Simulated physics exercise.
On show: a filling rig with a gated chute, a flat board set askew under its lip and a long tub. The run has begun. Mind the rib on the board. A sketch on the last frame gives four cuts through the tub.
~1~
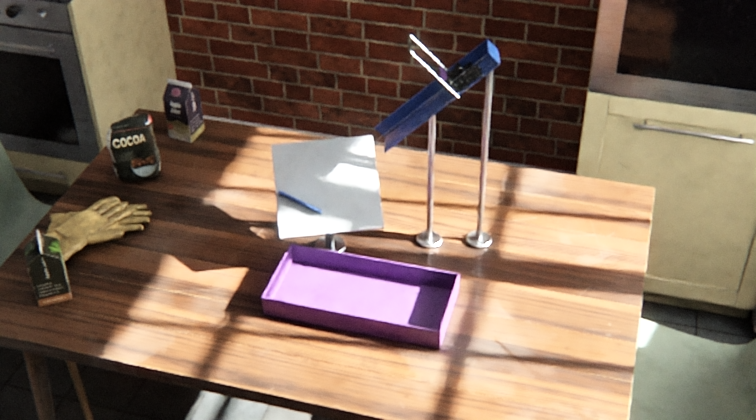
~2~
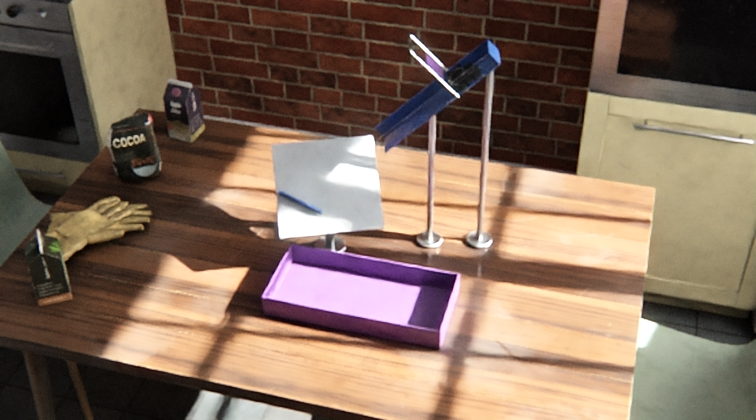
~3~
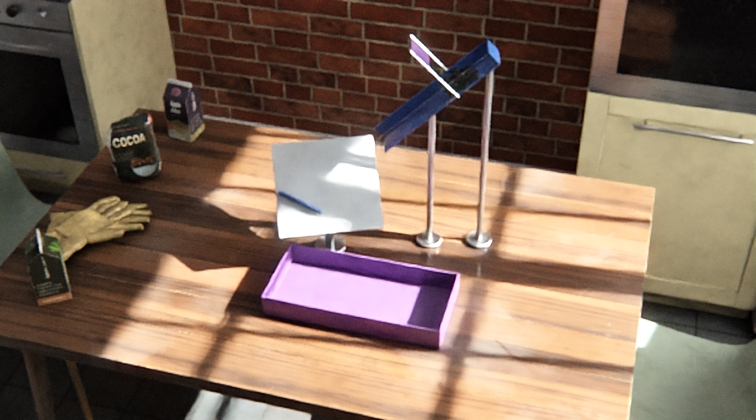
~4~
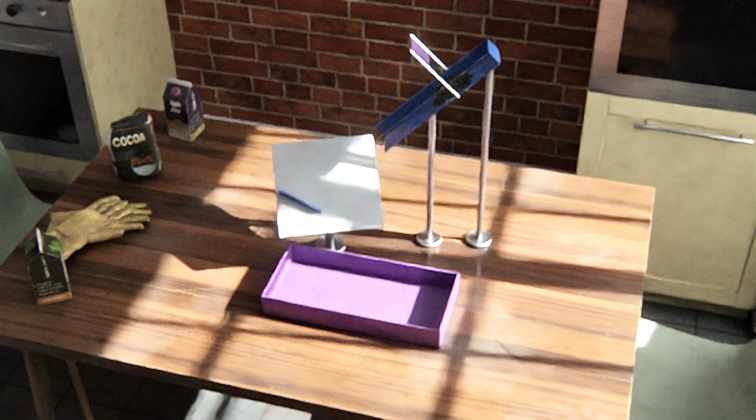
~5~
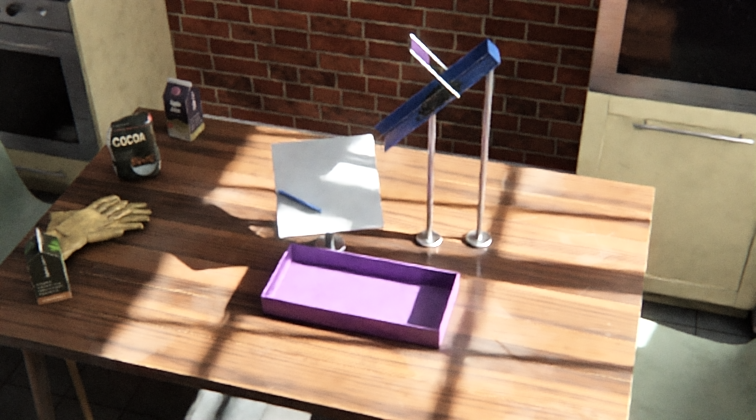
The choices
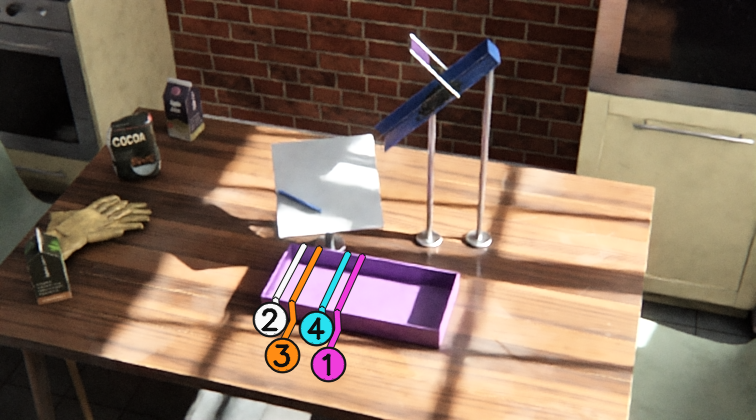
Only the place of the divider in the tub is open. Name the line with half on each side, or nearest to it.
I would pick line 4.
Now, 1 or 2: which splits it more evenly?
That is line 1.
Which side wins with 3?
Right.
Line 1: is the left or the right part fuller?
Left.
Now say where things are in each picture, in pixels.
In the first frame, load behind the gate at (461, 75), black beans; lip of the chute at (385, 145), sloping fairly steeply.
In the second frame, middle of the board at (327, 185), tilted fairly steeply; middle of its low edge at (333, 233); of its high edge at (322, 140).
In the third frame, front corners of the tub at (262, 297) and (440, 331), empty; front of the load at (448, 89).
In the fourth frame, middle of the load at (452, 89); its front at (435, 103), about a quarter of the way to the lip; rib from (279, 190) to (321, 210).
In the fifth frame, middle of the load at (438, 94); its front at (418, 119), about half of the way to the lip.
On the marked copy, line 1 crosses the front rim at (337, 311); line 2 crosses the front rim at (275, 299); line 3 crosses the front rim at (292, 302); line 4 crosses the front rim at (322, 308).
Choosing 1, of what is caught, most on the left of the divider, about a quarter on the right.
Choosing 2, of what is caught, none on the left of the divider, all on the right.
Choosing 3, of what is caught, a small part on the left of the divider, nearly all on the right.
Choosing 4, of what is caught, about two thirds on the left of the divider, about a third on the right.
